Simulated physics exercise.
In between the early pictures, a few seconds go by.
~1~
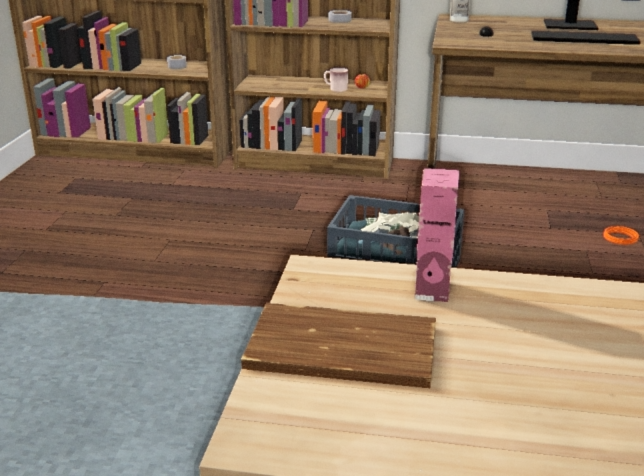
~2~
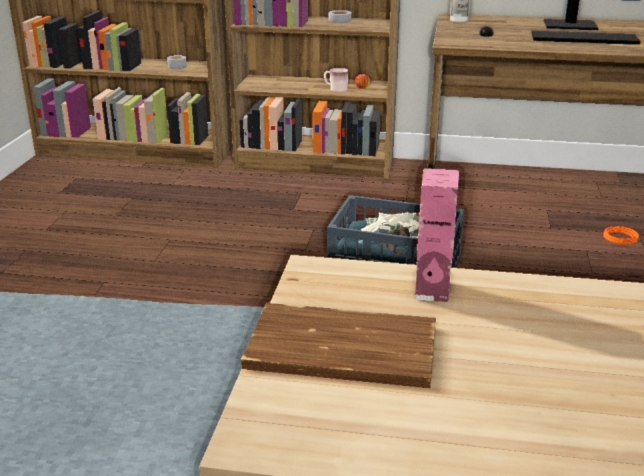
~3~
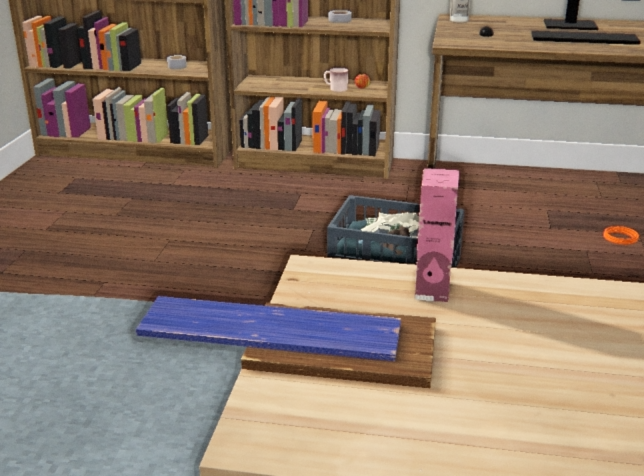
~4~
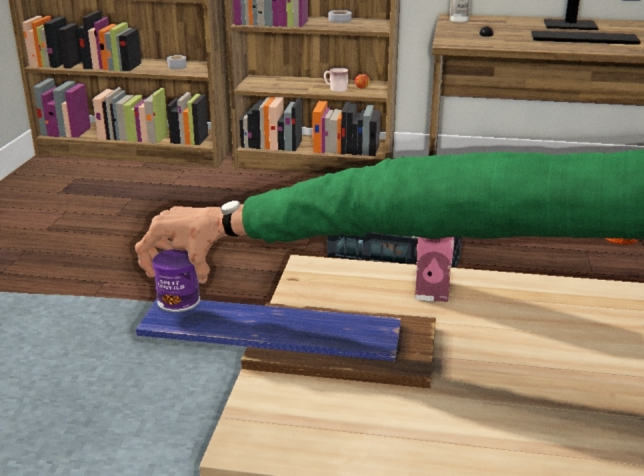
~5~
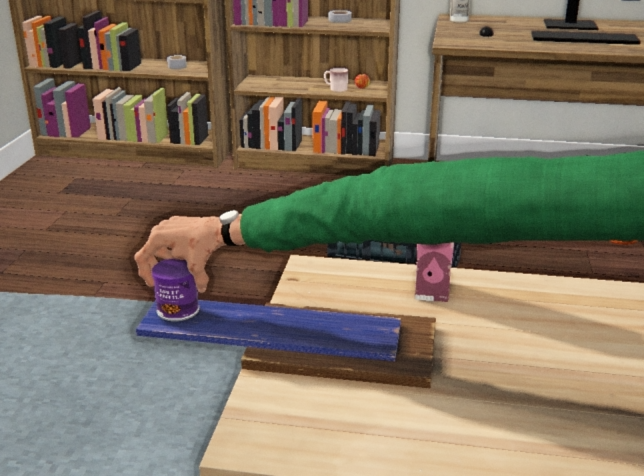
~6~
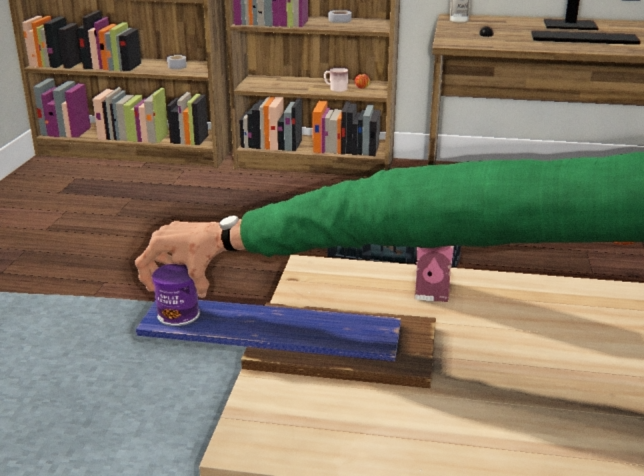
A blue plank appears on top of a brown slab on a wooden table, extending past its left edge, near a pink carton; then a green-sleeved arm lowers a purple tin onto the plank's left end and keeps holding it.
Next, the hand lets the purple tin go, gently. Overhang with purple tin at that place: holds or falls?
Falls.
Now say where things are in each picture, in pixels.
The last thing is not in view yet, in the first picture.
The last thing is not in view yet; pink carton (436, 236), in the second picture.
The last thing is not in view yet; brown slab (342, 343), in the third picture.
On its way; purple tin (177, 280); blue plank (270, 327), in the fourth picture.
On its way; purple tin (176, 290), in the fifth picture.
Set down, still held; purple tin (177, 294); brown slab (342, 343), in the sixth picture.
Then, 0.50 s later than the last frame, blue plank and purple tin now down on the floor or falling.
Then, 0.80 s later than the last frame, things are still on the move.
When it is over, down on the floor or falling, blue plank and purple tin; the other 2 as before. The plank comes down.
